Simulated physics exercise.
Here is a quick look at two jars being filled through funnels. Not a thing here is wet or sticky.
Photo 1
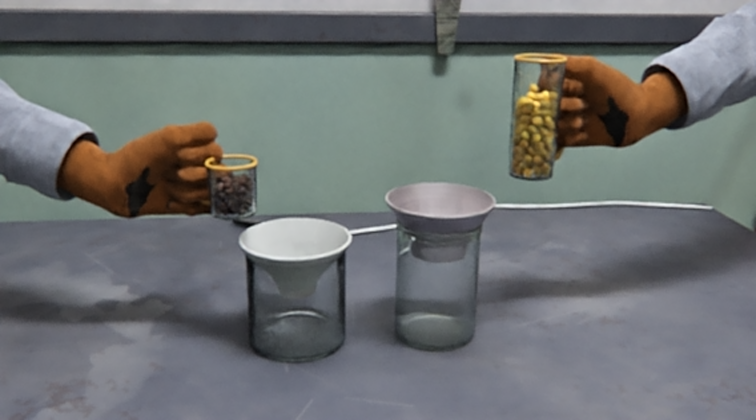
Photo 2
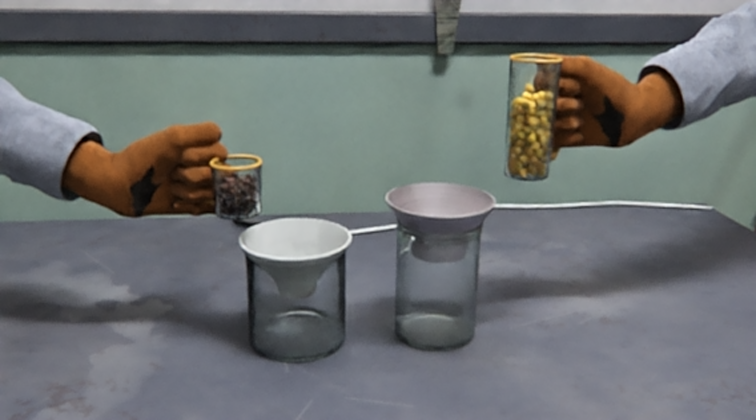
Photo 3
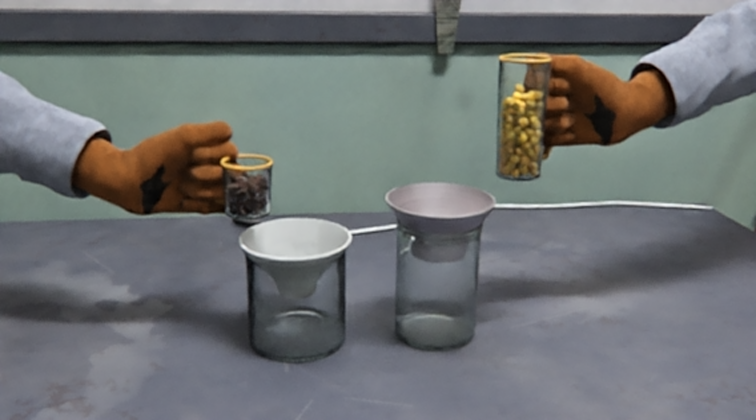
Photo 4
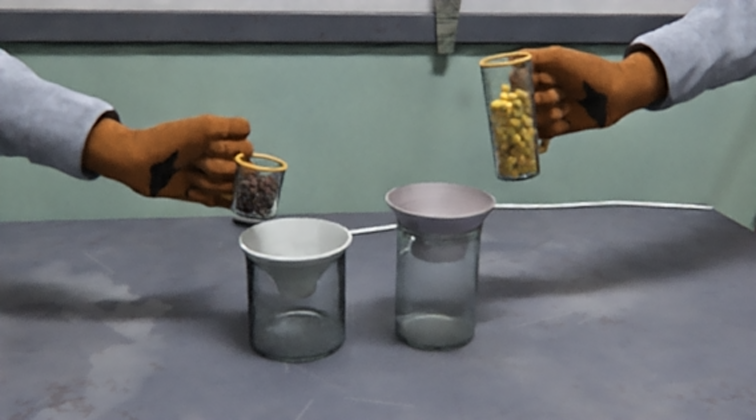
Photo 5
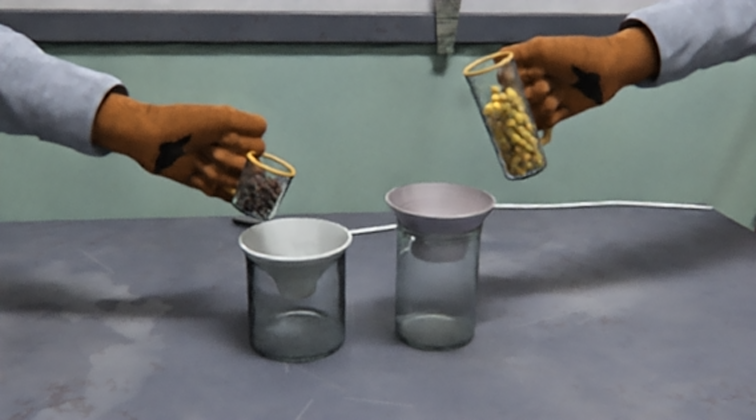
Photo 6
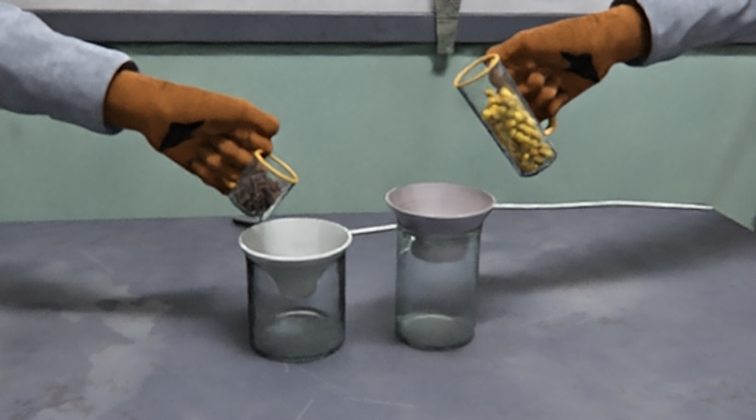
To begin with, two gloved hands hold up a small glass of dark berries on the left and a taller glass of yellow puffed balls on the right, near two funnel-topped jars. The hands move slightly inward, then gradually tilt both glasses toward each other, with the pieces still inside.
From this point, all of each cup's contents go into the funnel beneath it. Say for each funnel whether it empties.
In order: Left funnel: I expect it will drain completely, right funnel: I expect it will drain completely.
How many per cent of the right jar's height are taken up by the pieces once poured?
It is filled to about 20 percent.
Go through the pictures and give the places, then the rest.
Left funnel (296, 246), outlet at (297, 292), about 5 pieces wide; left cup (233, 188), holding allspice berries; right funnel (440, 208), outlet at (438, 251), about 6 pieces wide; right cup (535, 118), holding puffed corn balls, in the first picture.
Left cup (237, 187), upright; right cup (531, 118), upright, in the second picture.
Left cup (248, 187), upright; right cup (521, 118), upright, in the third picture.
Left cup (258, 187), tipped 11°; right cup (512, 118), tipped 11°, in the fourth picture.
Left cup (262, 187), tipped 24°; right cup (508, 118), tipped 24°, in the fifth picture.
Left funnel (296, 246), outlet at (297, 292); left cup (262, 187), tipped 37°; right funnel (440, 208), outlet at (438, 251); right cup (508, 118), tipped 37°, in the sixth picture.
Then, 0.26 s later than the last frame, left, every one still in the cup; right, every one still in the cup.
Then, 0.60 s later than the last frame, left, every one still in the cup; right, every one still in the cup.
Then, 0.95 s later than the last frame, left, roughly two thirds still in the cup, roughly a quarter in or over the funnel, about a tenth down in the jar; right, almost all still in the cup, just a few in or over the funnel.
When it is over, left, every one down in the jar; right, every one down in the jar.
